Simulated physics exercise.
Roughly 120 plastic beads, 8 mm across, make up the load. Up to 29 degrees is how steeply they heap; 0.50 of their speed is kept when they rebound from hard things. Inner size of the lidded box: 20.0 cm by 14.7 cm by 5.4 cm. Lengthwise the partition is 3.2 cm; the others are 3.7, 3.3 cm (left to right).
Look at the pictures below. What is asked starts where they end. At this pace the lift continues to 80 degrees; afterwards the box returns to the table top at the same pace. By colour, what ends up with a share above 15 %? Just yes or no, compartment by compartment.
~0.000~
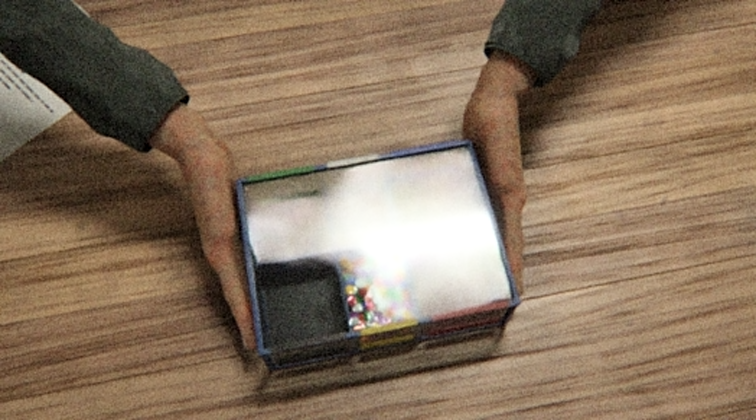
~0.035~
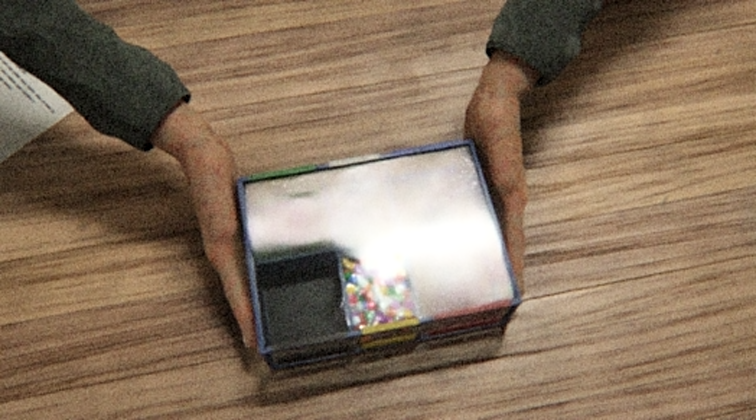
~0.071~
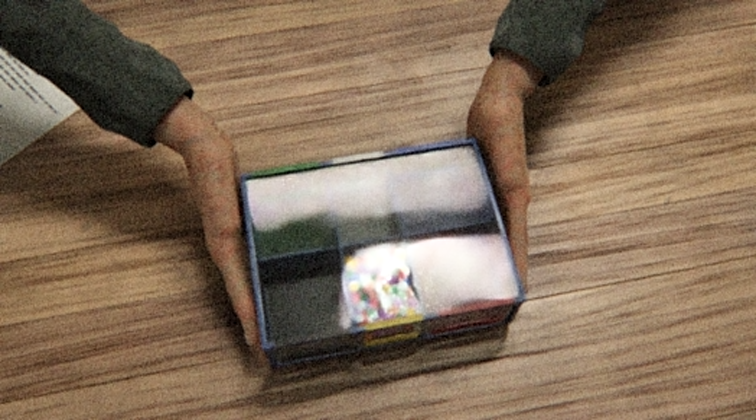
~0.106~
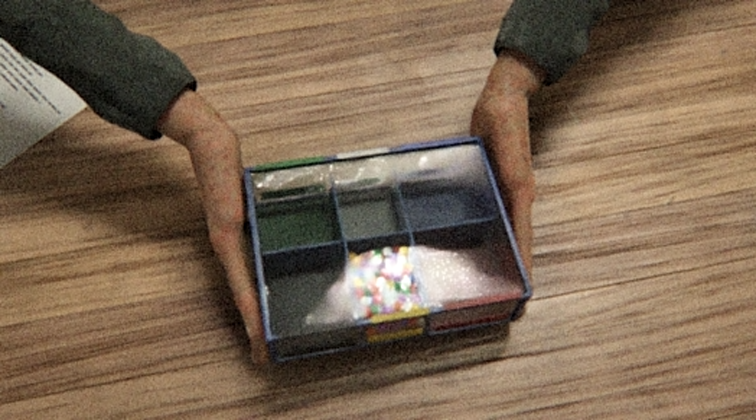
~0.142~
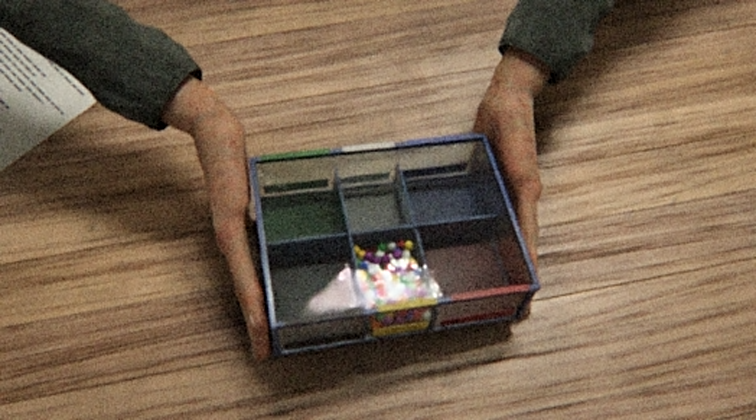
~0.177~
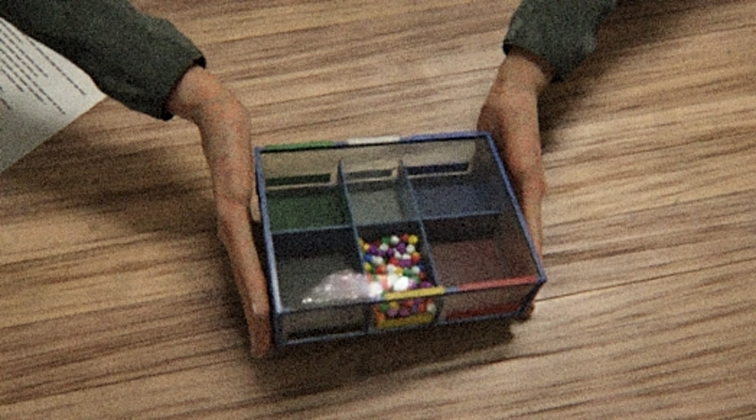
Red gets a no, blue gets a yes, green gets a no, yellow gets a yes, white gets a no, black gets a no.
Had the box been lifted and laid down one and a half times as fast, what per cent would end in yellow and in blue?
The yellow compartment would end with 40 per cent and the blue compartment with 55 per cent.
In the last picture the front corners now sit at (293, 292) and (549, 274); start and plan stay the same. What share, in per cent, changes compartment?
I'd put it at about 55 per cent.
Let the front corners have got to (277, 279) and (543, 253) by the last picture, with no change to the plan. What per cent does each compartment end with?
By the end red holds 0%, blue holds 50%, green holds 0%, yellow holds 35%, white holds 15% and black holds 0%.
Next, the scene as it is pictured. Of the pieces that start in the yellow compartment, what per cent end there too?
That compartment keeps close to 50 per cent of its own pieces.
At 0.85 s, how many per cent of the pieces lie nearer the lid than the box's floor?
Roughly 30 percent of the pieces.
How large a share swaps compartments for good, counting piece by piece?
About 50 %.
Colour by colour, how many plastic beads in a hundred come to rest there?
Per cent by compartment - red 5, blue 45, green 0, yellow 50, white 5, black 0.
After 0.85 s, tilt 80 degrees; blue 5 %, yellow 95 %.
After 1.30 s, tilt 35 degrees; red 5 %, blue 45 %, yellow 50 %, white 5 %.
After 1.82 s, tilt 0 degrees; red 5 %, blue 45 %, yellow 50 %, white 5 %.
At rest (2.3 s), red 5 %, blue 45 %, green 0 %, yellow 50 %, white 5 %, black 0 %.
